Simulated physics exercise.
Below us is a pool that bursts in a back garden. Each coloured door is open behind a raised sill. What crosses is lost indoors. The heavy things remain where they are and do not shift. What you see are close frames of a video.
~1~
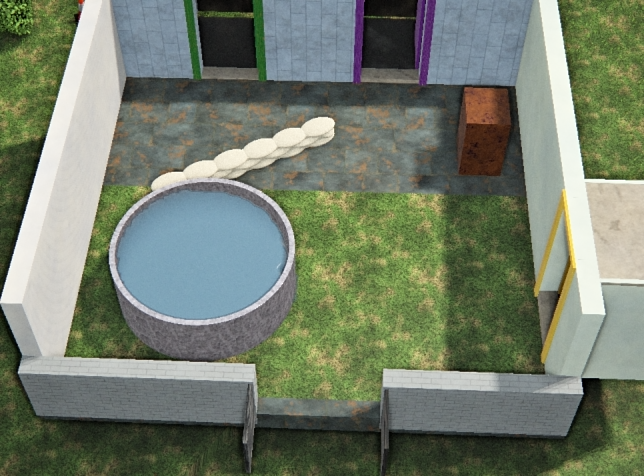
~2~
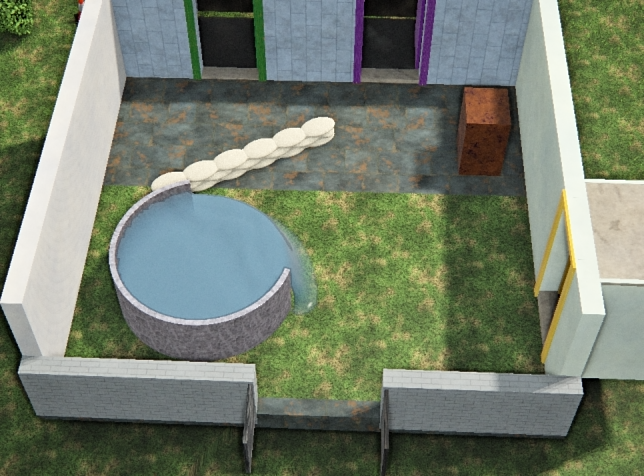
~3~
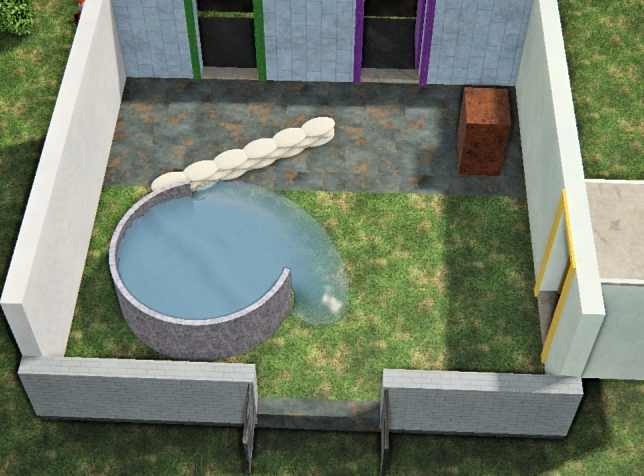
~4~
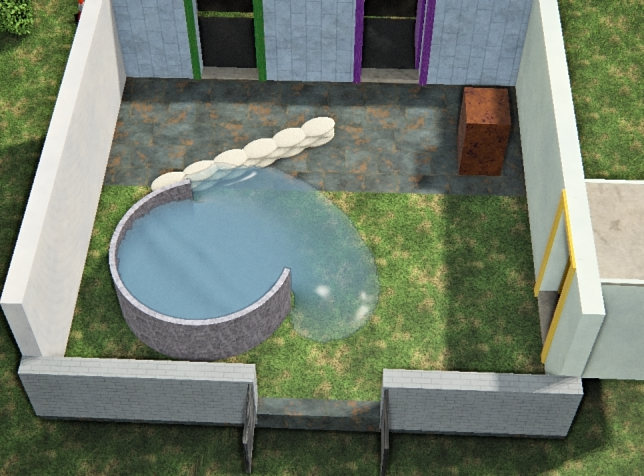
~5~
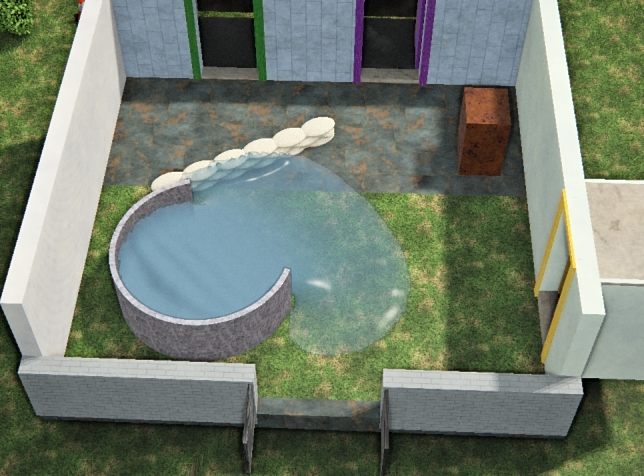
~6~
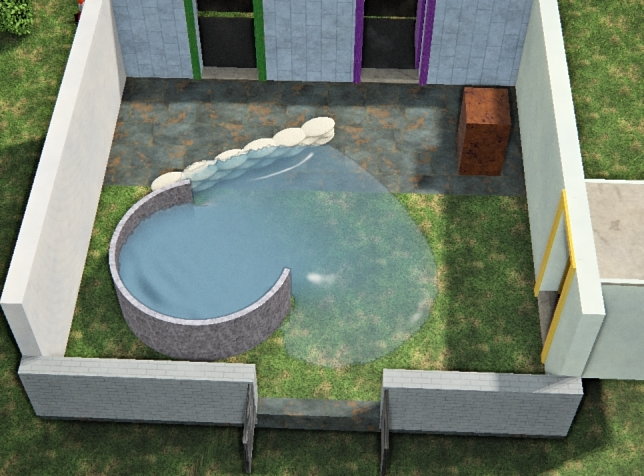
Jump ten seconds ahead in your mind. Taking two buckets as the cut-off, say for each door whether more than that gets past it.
In order: Green door: Two buckets or fewer; yellow door: Two buckets or fewer; purple door: More than two buckets.
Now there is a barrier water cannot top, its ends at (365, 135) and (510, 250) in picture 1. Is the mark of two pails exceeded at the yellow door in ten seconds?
Looks like the yellow door surpasses that amount here.
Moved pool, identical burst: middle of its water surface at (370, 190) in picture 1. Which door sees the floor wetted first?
That would be the purple door.
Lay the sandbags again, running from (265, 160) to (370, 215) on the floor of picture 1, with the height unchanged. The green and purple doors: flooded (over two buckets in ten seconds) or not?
Well, green door gets past the mark and purple door doesn't reach the mark.
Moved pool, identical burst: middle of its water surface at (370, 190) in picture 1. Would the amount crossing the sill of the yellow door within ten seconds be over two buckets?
The yellow one stays within the limit.
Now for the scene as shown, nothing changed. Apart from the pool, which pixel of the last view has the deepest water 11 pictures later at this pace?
Check roughly (510, 92).
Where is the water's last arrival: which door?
Last comes the green-painted one.
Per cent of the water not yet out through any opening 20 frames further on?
Roughly 98 percent.
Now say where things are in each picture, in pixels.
In the first frame, the round pool at (203, 251) is whole and still.
In the second frame, the front is at (306, 308), out from the gap on the round pool's far side.
In the third frame, the front is at (328, 320), out from the gap on the round pool's far side.
In the fourth frame, water pours out on the round pool's far side and has run to (351, 328).
In the fifth frame, the front is at (393, 318), out from the gap on the round pool's far side.
In the sixth frame, the front is at (416, 323), out from the gap on the round pool's far side.
A moment on, water covers 45 % of the floor; the green door not reached, the yellow door not reached, the purple door not reached.
Next, water covers 60 % of the floor; the green door not reached, the yellow door wet at the sill, nothing in, the purple door under two buckets in.
Then, water covers 70 % of the floor; the green door not reached, the yellow door wet at the sill, nothing in, the purple door over two buckets in.
Later, water covers 95 % of the floor; the green door wet at the sill, nothing in, the yellow door wet at the sill, nothing in, the purple door far over two buckets in.
In the end, water covers 95 % of the floor; the green door under two buckets in, the yellow door wet at the sill, nothing in, the purple door far over two buckets in.
